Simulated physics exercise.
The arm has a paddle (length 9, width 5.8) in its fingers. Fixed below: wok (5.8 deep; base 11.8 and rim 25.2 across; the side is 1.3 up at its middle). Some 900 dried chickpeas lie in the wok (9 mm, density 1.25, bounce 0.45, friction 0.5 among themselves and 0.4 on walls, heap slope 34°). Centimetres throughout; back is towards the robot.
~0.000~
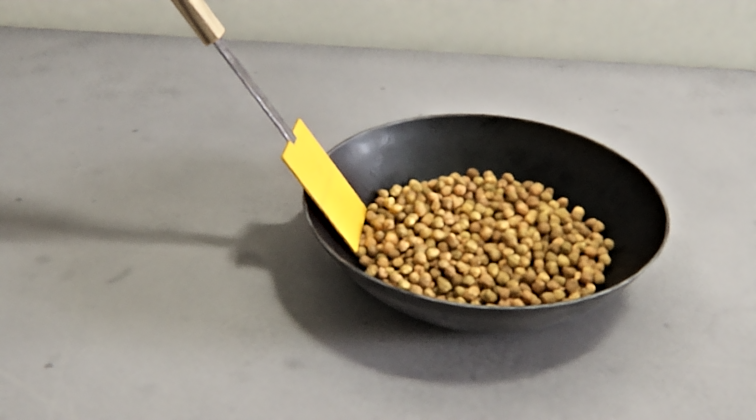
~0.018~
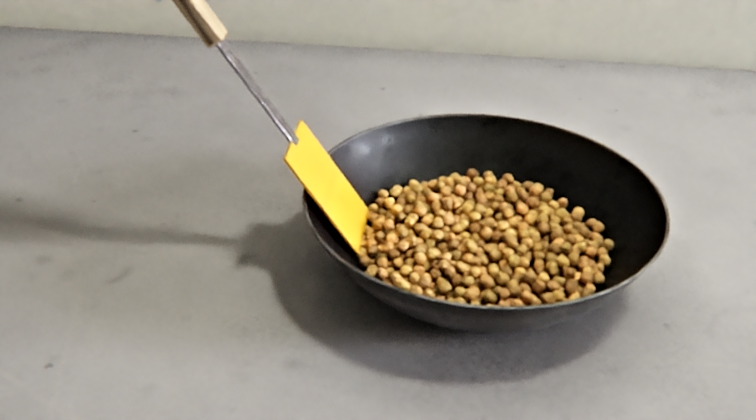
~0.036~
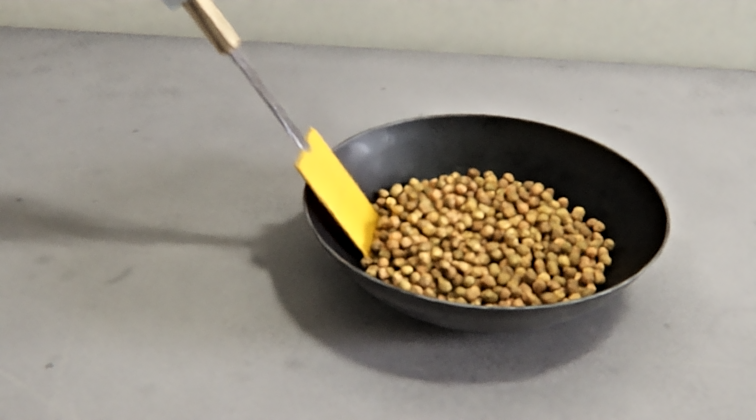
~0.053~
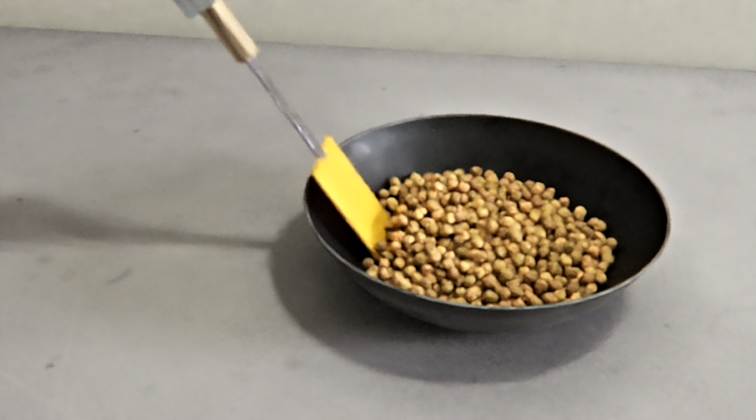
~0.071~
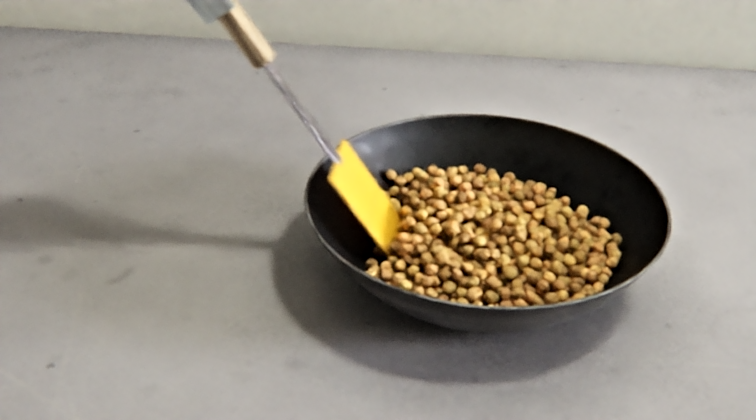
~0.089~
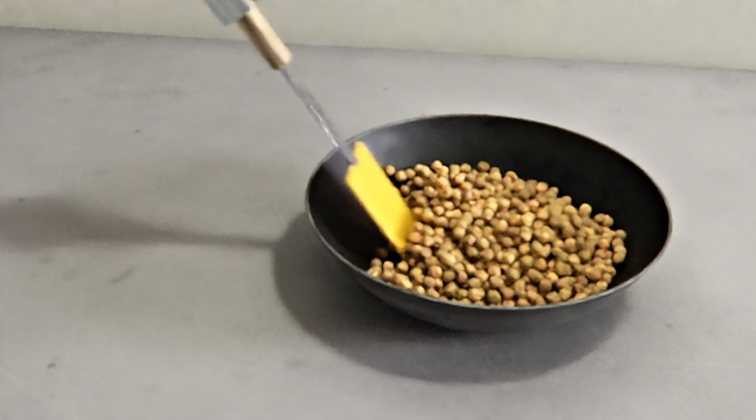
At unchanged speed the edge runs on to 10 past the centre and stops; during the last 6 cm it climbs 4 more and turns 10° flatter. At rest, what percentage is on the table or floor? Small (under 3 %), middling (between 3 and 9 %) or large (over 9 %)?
On the table or floor the share is large, over 9 %.
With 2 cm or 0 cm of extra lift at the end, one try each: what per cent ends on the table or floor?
About 20 and 20 per cent.
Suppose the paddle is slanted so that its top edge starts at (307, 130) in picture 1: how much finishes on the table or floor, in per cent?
Some 15 per cent.
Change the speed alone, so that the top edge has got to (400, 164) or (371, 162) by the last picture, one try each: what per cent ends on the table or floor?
Some 25 and 20 per cent.
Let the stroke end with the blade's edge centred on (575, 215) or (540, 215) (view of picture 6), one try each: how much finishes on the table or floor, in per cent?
Some 0 and 0 per cent.
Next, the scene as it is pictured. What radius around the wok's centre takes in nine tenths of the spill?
Roughly 40 cm.
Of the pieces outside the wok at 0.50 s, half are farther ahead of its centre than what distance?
Roughly 20 cm.
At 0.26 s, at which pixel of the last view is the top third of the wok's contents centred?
Near (587, 219).
After 0.17 s, sloping 56°, highest piece 5 above the table; 900 in the wok.
After 0.26 s, sloping 52°, highest piece 7 above the table; 900 in the wok.
After 0.50 s, sloping 46°, highest piece 10 above the table; 748 in the wok, 75 on the table or floor, 77 on the blade or in flight.
After 1.55 s, sloping 46°, highest piece 5 above the table; 748 in the wok, 152 on the table or floor.
At rest, 748 in the wok, 152 on the table or floor. That is 17 % on the table or floor.
